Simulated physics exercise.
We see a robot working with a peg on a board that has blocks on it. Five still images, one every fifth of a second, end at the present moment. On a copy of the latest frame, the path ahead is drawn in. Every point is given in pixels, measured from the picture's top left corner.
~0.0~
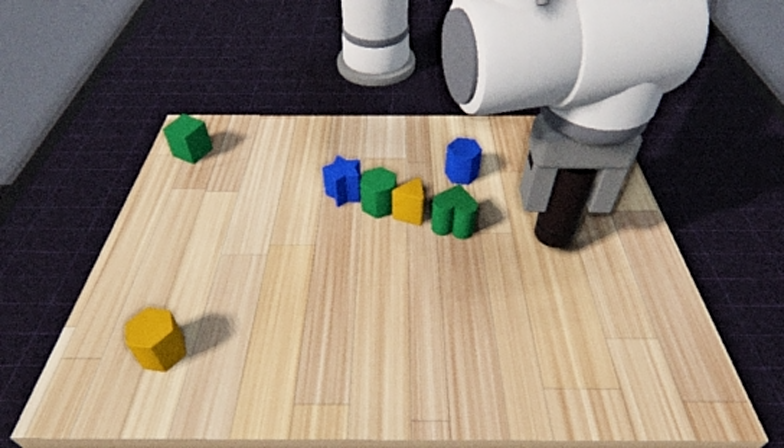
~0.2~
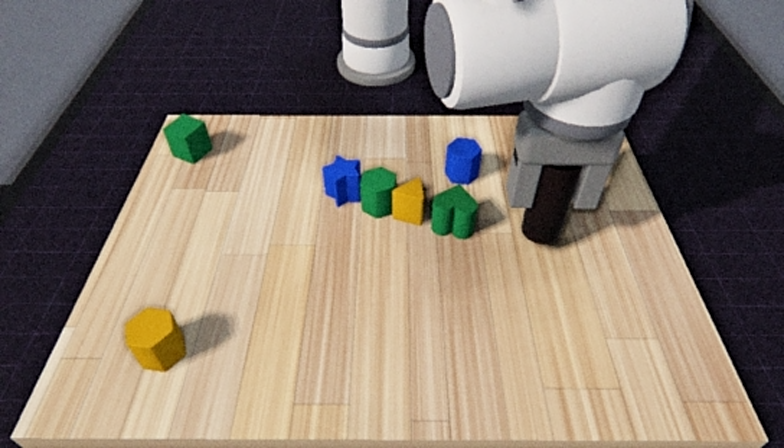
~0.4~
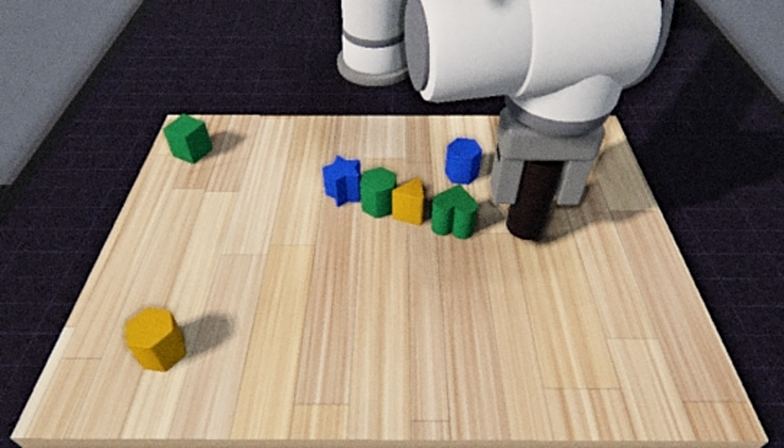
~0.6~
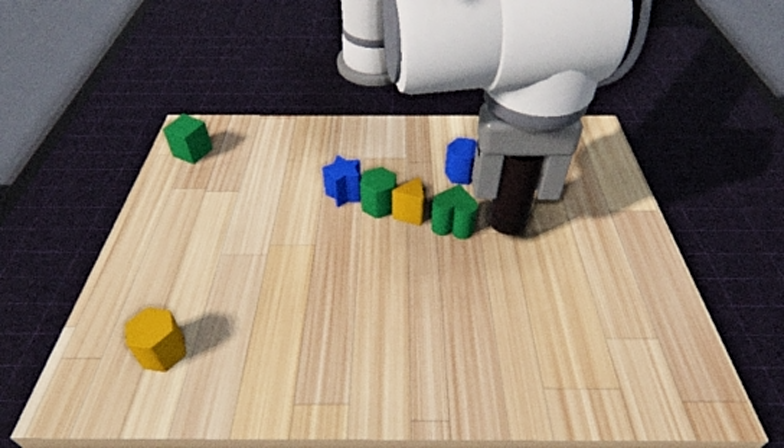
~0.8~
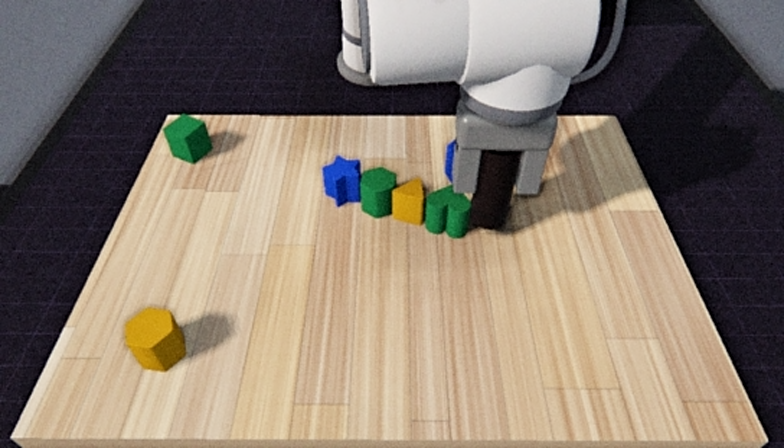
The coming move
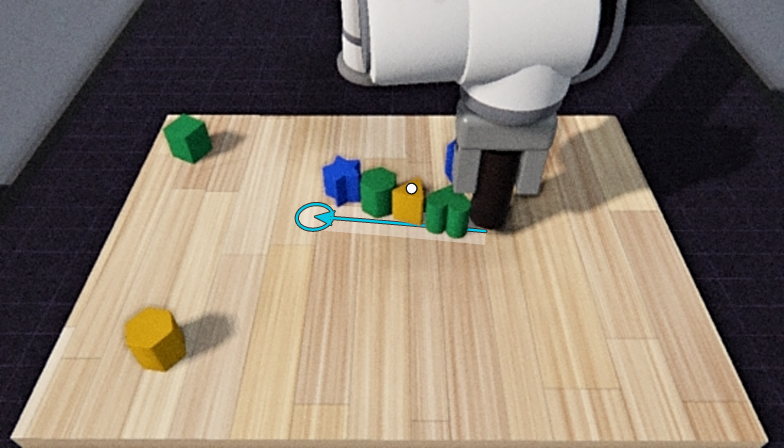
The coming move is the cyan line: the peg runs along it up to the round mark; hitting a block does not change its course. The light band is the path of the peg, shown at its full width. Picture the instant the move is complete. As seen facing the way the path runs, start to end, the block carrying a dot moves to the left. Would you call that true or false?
The statement is correct.
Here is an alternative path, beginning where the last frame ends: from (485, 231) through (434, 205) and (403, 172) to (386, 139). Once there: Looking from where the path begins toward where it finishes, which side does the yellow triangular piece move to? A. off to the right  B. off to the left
Correct choice: B.
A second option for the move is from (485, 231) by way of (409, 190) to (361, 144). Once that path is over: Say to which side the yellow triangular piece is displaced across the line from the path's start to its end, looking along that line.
It gets pushed left.
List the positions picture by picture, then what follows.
Peg's lower end (553, 235); blue star (343, 167); green six-sided block (379, 179); yellow triangular piece (412, 189); green heart-shaped block (456, 199), in the first picture.
Peg (540, 231); blocks still, in the second picture.
Peg (525, 227); blocks still, in the third picture.
Peg (507, 223); blocks still, in the fourth picture.
Peg (488, 217); blue star (343, 167); green six-sided block (379, 179); yellow triangular piece (412, 189); green heart-shaped block (450, 198), in the fifth picture.
Drawn move, from (485, 231) to (315, 217); the dot is on the yellow triangular piece.
On the path given first. One third of the way, peg (428, 212); blue star (340, 166); green six-sided block (373, 175); yellow triangular piece (361, 195), turned 35° clockwise; green heart-shaped block (387, 201), turned 30° anticlockwise.
Two thirds of the way, peg (370, 207); blue star (335, 165); green six-sided block (367, 170), turned 15° clockwise; yellow triangular piece (334, 193), turned 40° clockwise; green heart-shaped block (346, 214), turned 25° anticlockwise.
At the end, peg (313, 203); blue star (334, 164); green six-sided block (366, 169), turned 25° clockwise; yellow triangular piece (281, 188); green heart-shaped block (335, 217), turned 55° anticlockwise.
